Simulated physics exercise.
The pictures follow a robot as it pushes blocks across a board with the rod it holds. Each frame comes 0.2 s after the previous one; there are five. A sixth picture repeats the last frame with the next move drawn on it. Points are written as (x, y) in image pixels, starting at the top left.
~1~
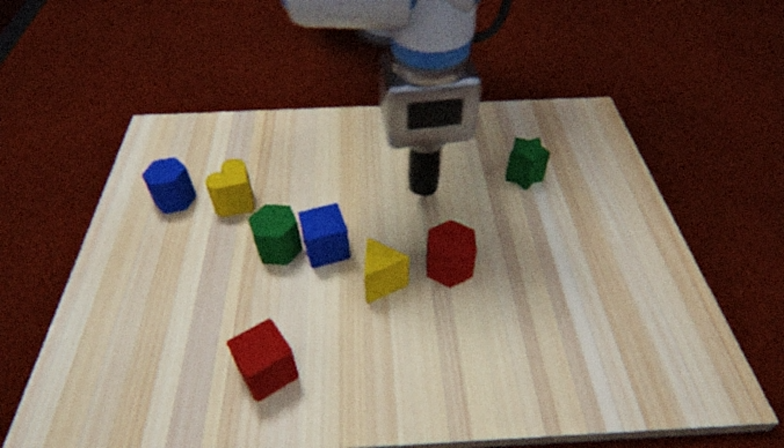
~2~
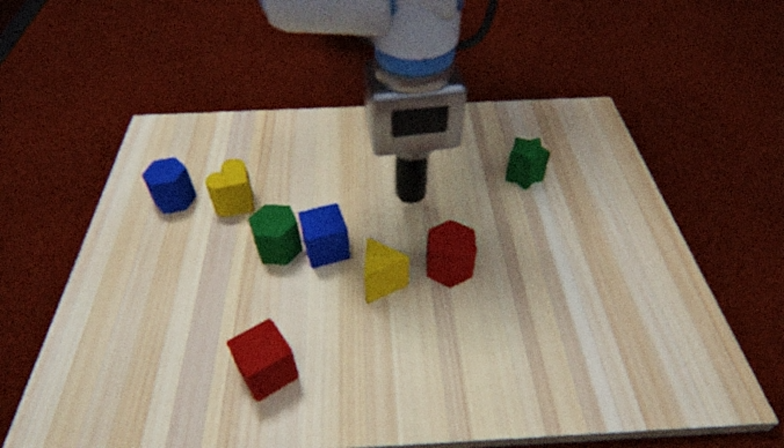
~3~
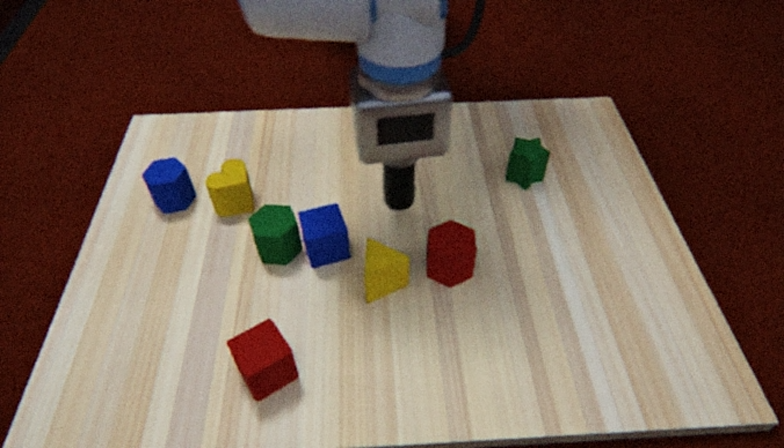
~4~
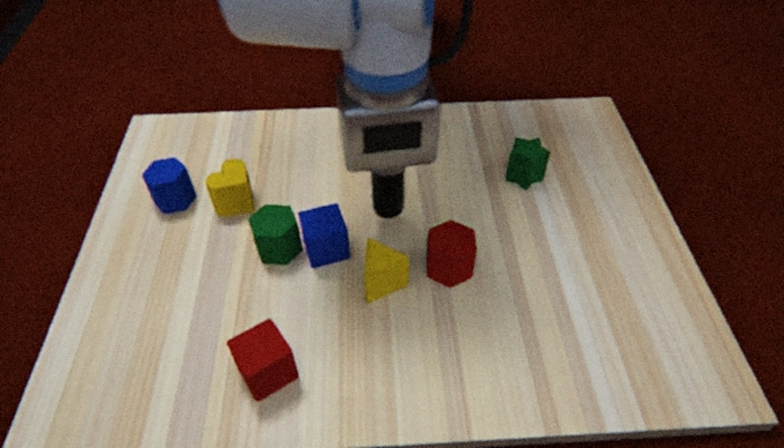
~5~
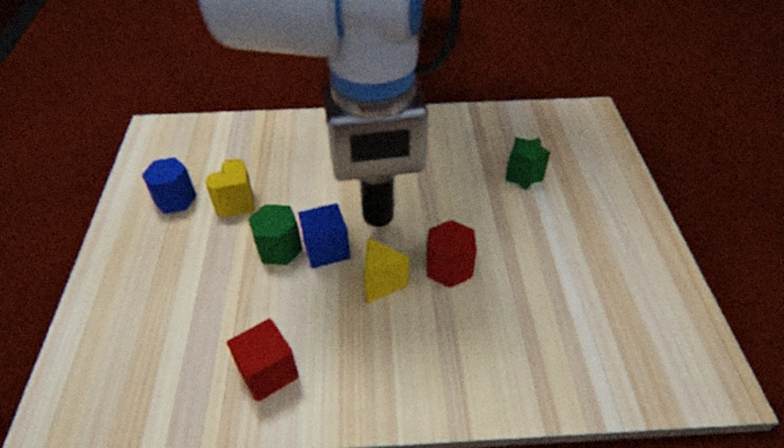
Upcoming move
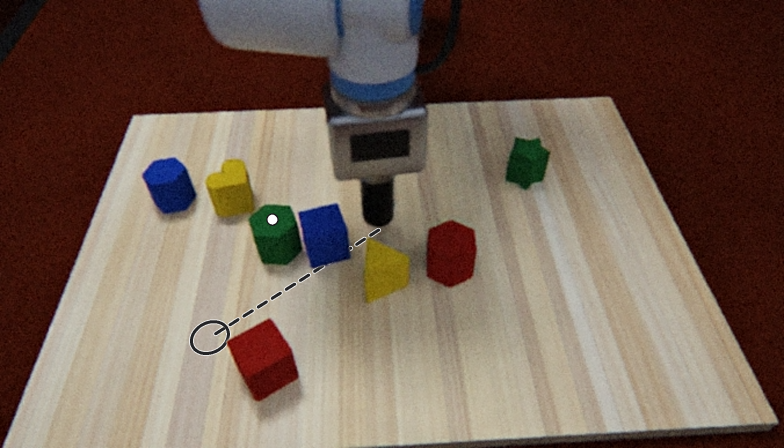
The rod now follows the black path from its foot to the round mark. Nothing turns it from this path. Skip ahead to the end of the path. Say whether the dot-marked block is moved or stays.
It gets moved.
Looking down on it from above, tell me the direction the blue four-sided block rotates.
Seen from above, its turn is clockwise.
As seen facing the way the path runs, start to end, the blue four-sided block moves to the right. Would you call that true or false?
Answer: True.
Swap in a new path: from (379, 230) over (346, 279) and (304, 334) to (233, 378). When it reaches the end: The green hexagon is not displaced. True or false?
My answer: True.
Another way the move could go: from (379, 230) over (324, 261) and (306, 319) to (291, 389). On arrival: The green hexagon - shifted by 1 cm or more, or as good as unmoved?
Gets moved.
Path on the board, from (379, 230) directly to (210, 337); the dot is on the green hexagon.
On the path given first. One third of the way, rod at (326, 249); green hexagon at (245, 220), turned 25° clockwise; blue four-sided block at (284, 236), turned 25° clockwise.
Two thirds of the way, rod at (268, 286); green hexagon at (226, 218), turned 65° clockwise; blue four-sided block at (236, 251), turned 65° clockwise.
At the end, rod at (204, 324); green hexagon at (225, 218), turned 65° clockwise; blue four-sided block at (235, 252), turned 70° clockwise; yellow triangle in place.
